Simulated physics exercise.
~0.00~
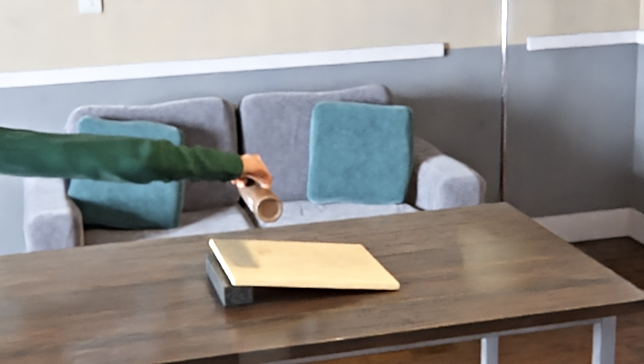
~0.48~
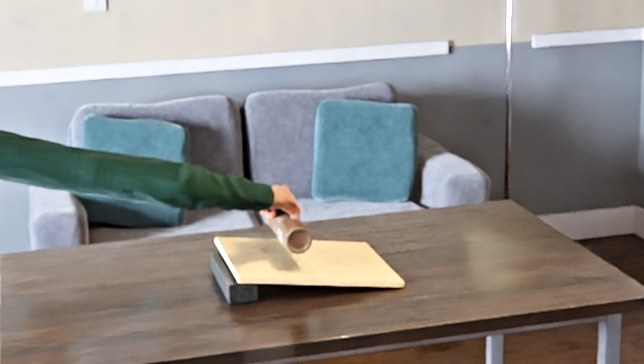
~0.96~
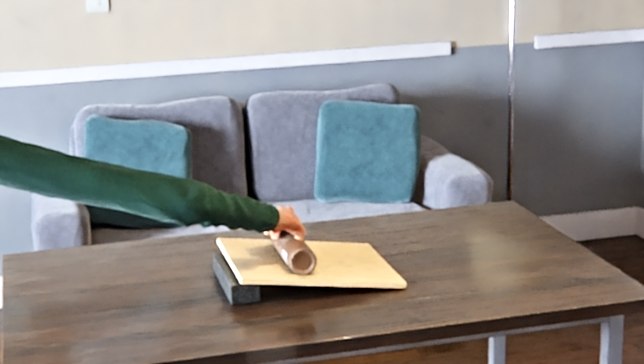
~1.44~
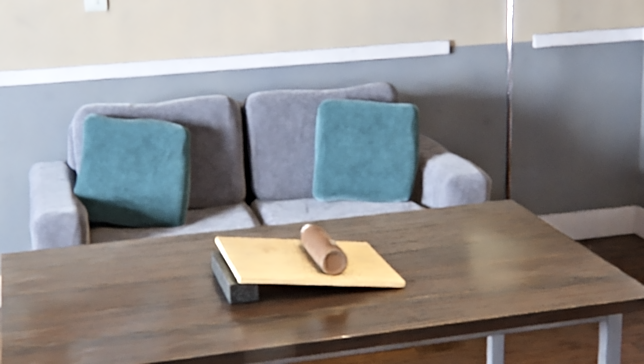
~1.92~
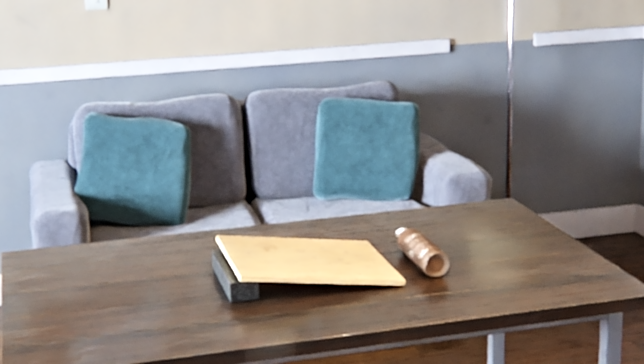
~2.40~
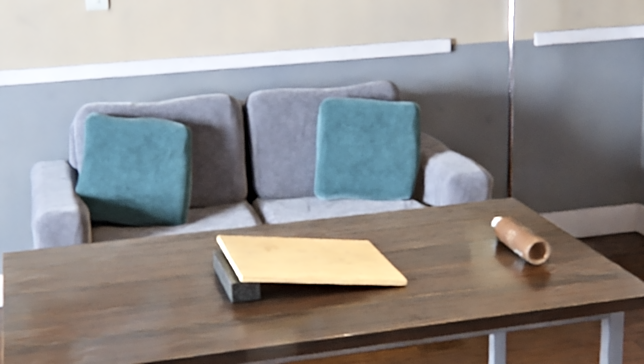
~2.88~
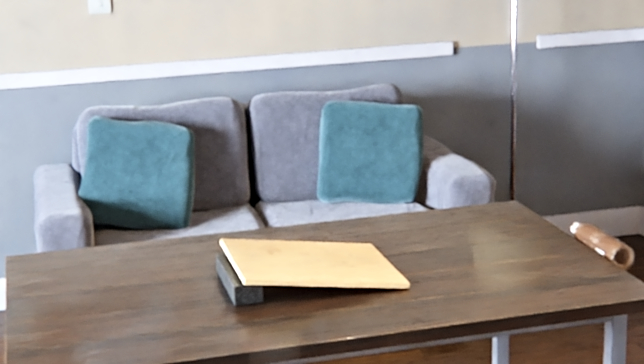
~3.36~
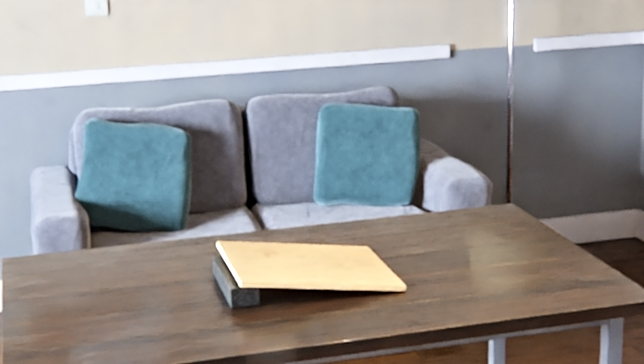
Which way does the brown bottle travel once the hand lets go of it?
The brown bottle moves to the right, rolling down the sloping board and on across the table.
